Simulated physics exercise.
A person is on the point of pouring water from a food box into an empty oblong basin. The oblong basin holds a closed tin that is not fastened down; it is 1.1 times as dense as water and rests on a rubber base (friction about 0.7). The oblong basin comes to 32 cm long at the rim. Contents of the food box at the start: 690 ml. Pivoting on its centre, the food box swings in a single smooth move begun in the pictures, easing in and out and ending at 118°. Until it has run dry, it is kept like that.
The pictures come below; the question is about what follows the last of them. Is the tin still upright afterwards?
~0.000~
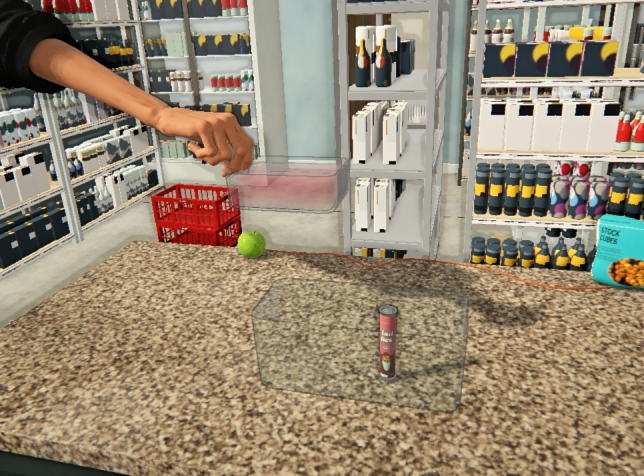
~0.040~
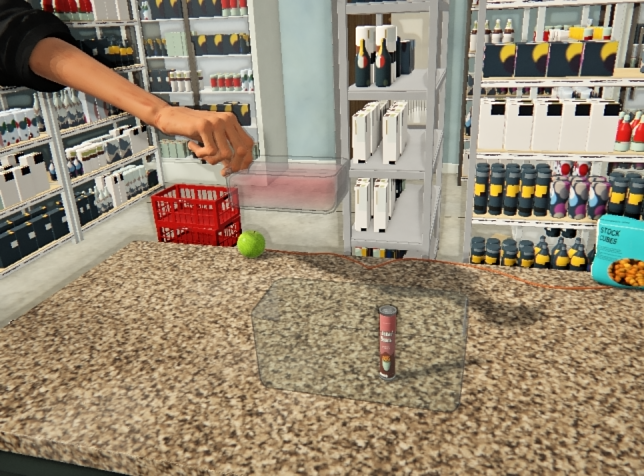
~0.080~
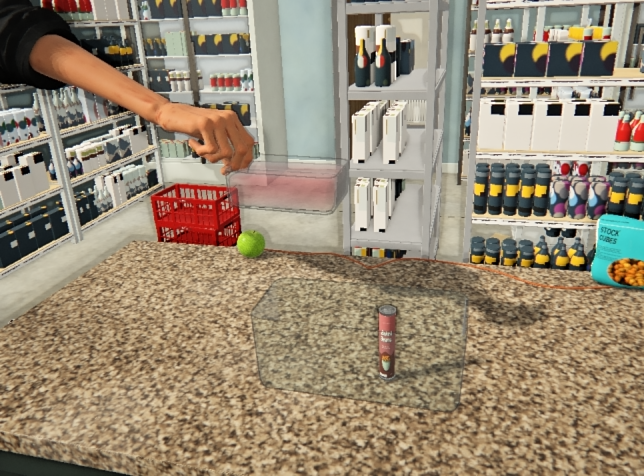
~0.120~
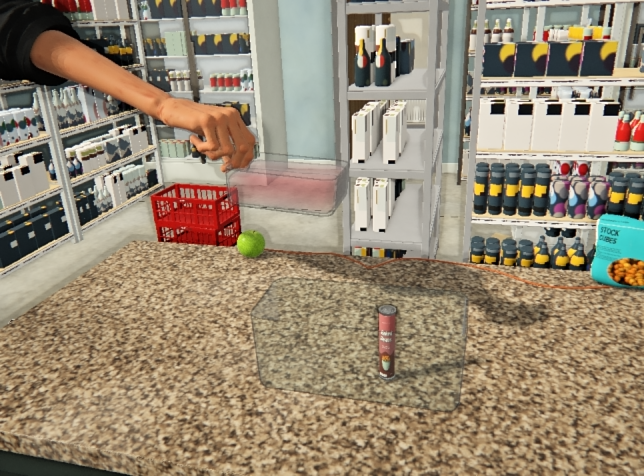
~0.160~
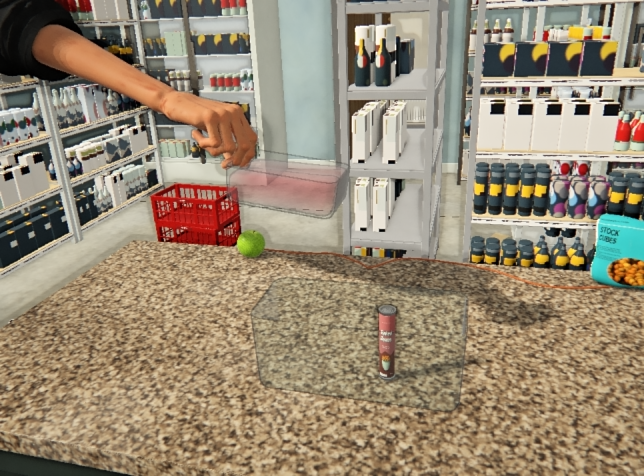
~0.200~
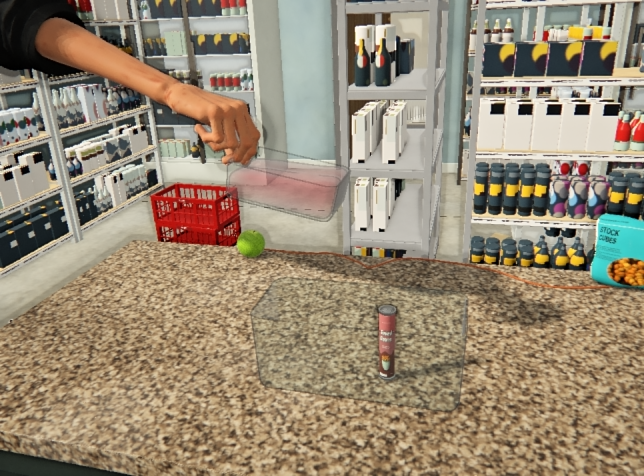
It does not keel over.
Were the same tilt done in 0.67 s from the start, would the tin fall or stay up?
After the tilt, the tin is still standing.
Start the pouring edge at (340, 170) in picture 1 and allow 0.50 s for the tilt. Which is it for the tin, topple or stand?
After that, the tin overturns.
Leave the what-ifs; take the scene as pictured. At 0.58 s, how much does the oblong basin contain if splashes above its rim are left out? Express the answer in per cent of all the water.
Estimate - around 20 in a hundred parts.
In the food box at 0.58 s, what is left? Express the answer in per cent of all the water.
Roughly 18 %.
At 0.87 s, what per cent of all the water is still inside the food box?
Near 2 percent, more or less.
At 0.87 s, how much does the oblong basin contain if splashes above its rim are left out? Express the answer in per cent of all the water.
82 %, more or less.
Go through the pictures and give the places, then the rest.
In the first frame, it leans 0°; its right rim is at (342, 168); the water meets the walls at (241, 169) and (342, 172); the oblong basin's rim runs from (264, 297) to (467, 316); the tin's top is at (388, 313).
In the second frame, it leans 0°; its right rim is at (342, 169); the water meets the walls at (241, 169) and (342, 172).
In the third frame, it leans 2°; its right rim is at (342, 170); the water meets the walls at (241, 168) and (342, 173).
In the fourth frame, it leans 4°; its right rim is at (343, 172); the water meets the walls at (241, 167) and (343, 173).
In the fifth frame, it leans 8°; its right rim is at (343, 175); the water meets the walls at (241, 166) and (343, 175).
In the sixth frame, it leans 12°; its right rim is at (344, 179); the water meets the walls at (242, 166) and (344, 175).
After 0.58 s the tilt is 77° and 17 per cent is still to pour; the tin stands where it began.
After 0.87 s the tilt is 114° and 2 per cent is still to pour; the tin stands where it began.
After 1.16 s the tilt is 118° and 0 per cent is still to pour; the tin stands where it began.
After 1.48 s the tilt is 118° and 0 per cent is still to pour; the tin stands where it began.
In the end the tin stands where it began.
